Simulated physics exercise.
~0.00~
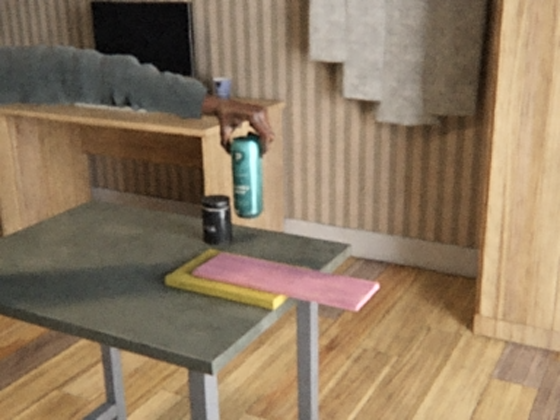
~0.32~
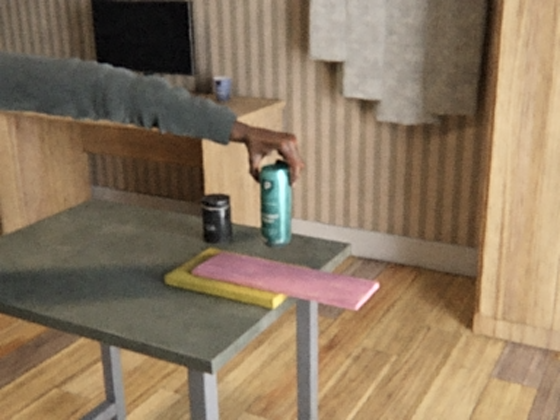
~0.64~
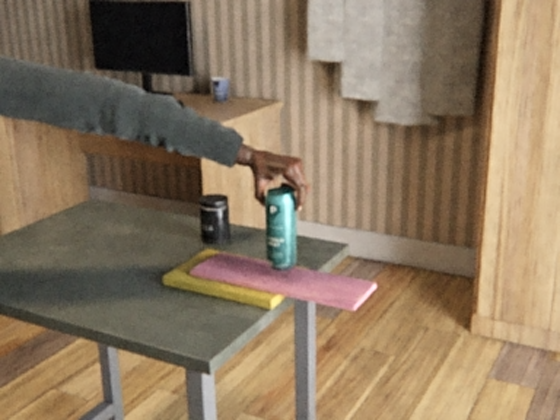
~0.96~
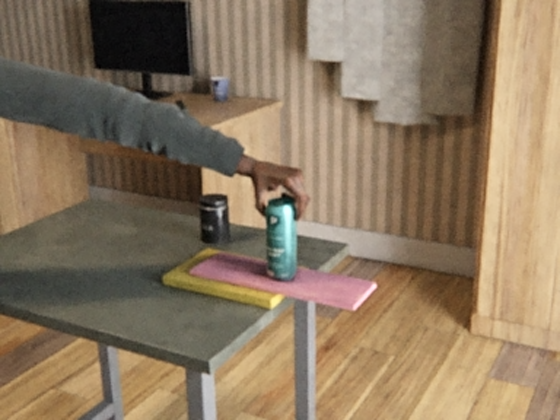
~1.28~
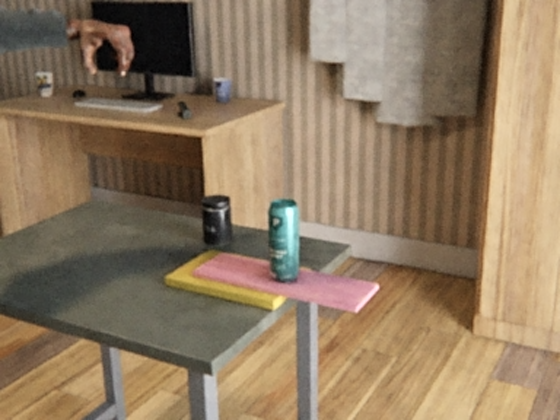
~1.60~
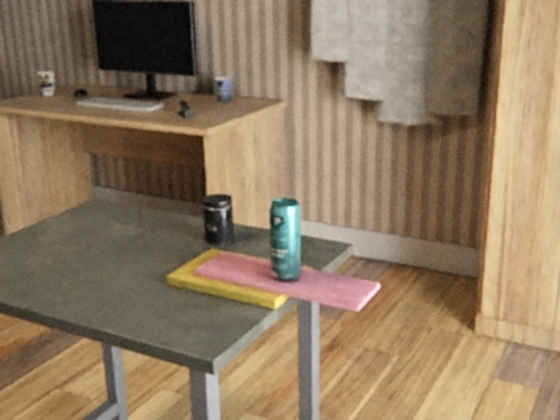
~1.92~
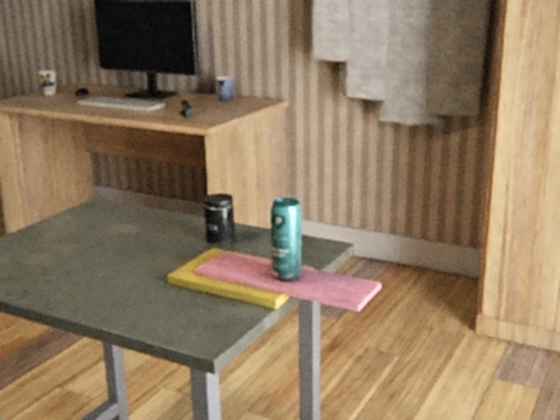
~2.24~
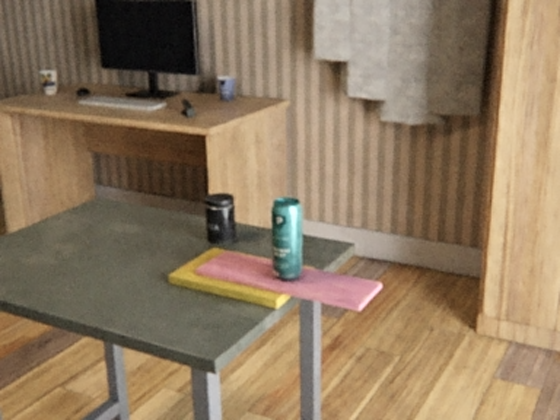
A turquoise can, held from above by a hand, moves right and down onto a pink plank that rests on a yellow slab and juts past the table edge beside a black jar. The hand lets go and withdraws left, and the can stays upright on the balanced plank.
